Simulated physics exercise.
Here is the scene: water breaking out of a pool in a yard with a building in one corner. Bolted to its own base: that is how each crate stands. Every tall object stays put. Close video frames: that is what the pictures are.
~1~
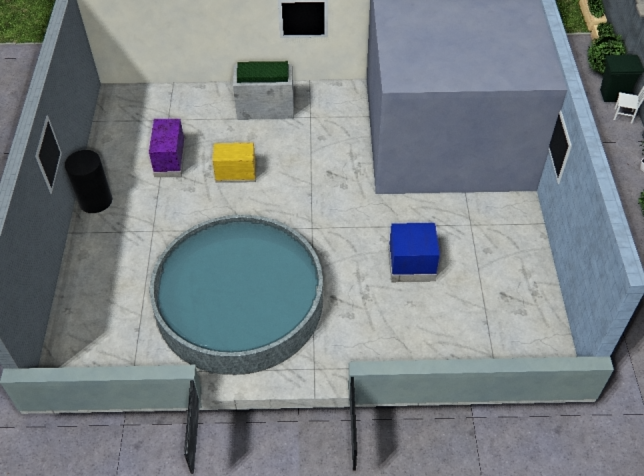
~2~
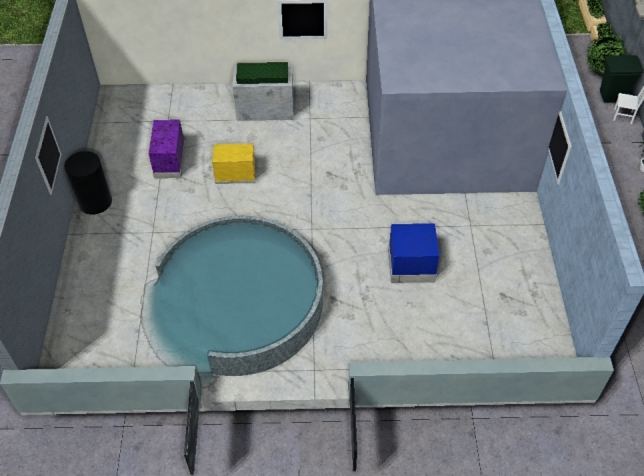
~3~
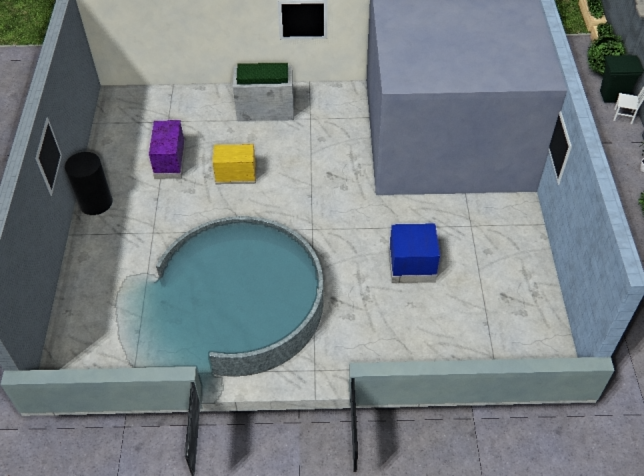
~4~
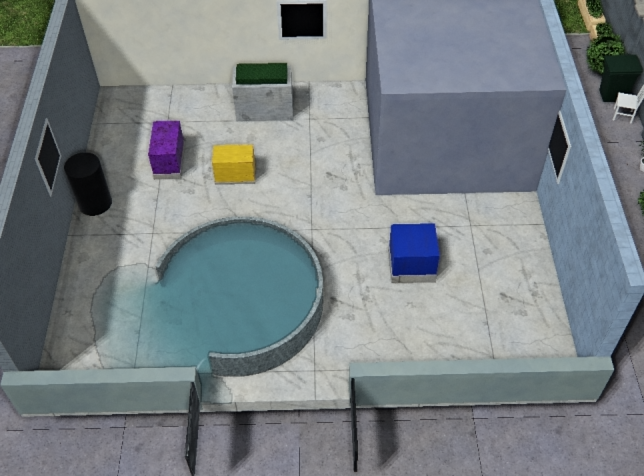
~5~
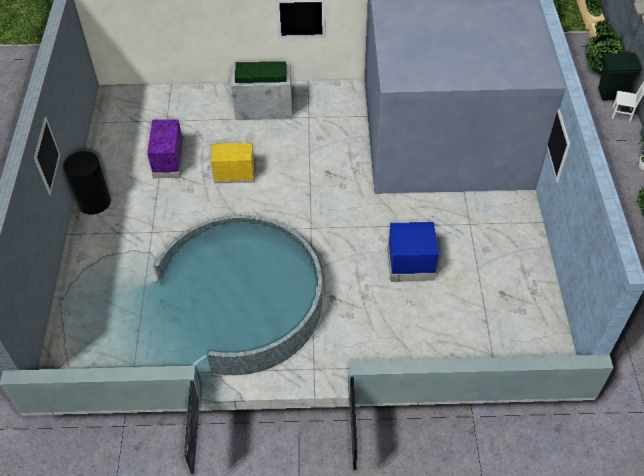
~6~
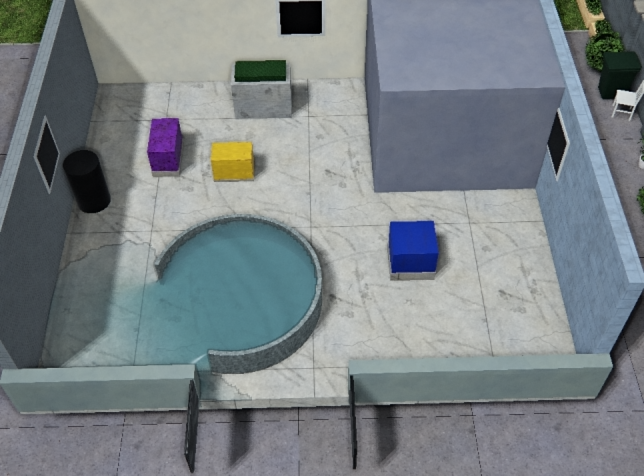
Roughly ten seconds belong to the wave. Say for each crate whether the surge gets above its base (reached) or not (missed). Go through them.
One by one: Most likely the purple crate gets water on it; most likely the blue crate remains untouched; most likely the yellow crate gets water on it.
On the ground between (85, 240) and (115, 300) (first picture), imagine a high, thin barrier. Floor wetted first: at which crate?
I say the purple one.
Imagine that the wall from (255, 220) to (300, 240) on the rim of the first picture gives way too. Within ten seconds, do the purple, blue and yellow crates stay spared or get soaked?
Going through them, the purple is never reached, the blue is never reached and the yellow gets reached.
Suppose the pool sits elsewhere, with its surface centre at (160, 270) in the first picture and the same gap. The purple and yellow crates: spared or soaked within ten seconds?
The purple crate is untouched and the yellow crate is flooded.
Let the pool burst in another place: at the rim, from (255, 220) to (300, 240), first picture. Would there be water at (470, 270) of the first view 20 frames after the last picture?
My call for that point is parched.
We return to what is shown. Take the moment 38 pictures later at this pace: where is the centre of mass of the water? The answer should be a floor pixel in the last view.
Roughly at (185, 252).
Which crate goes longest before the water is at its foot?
It would be the blue-painted one.
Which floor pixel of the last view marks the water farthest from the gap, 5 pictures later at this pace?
Near (69, 228).
A moment on, water covers 15 % of the floor; the purple crate not reached, the blue crate not reached, the yellow crate not reached.
Next, water covers 15 % of the floor; the purple crate not reached, the blue crate not reached, the yellow crate not reached.
Then, water covers 30 % of the floor; the purple crate water round its plinth, the blue crate not reached, the yellow crate water round its plinth.
Later, water covers 60 % of the floor; the purple crate water round its plinth, the blue crate water round its plinth, the yellow crate water round its plinth.
In the end, water covers 90 % of the floor; the purple crate was topped, the blue crate stayed above the water, the yellow crate was topped.
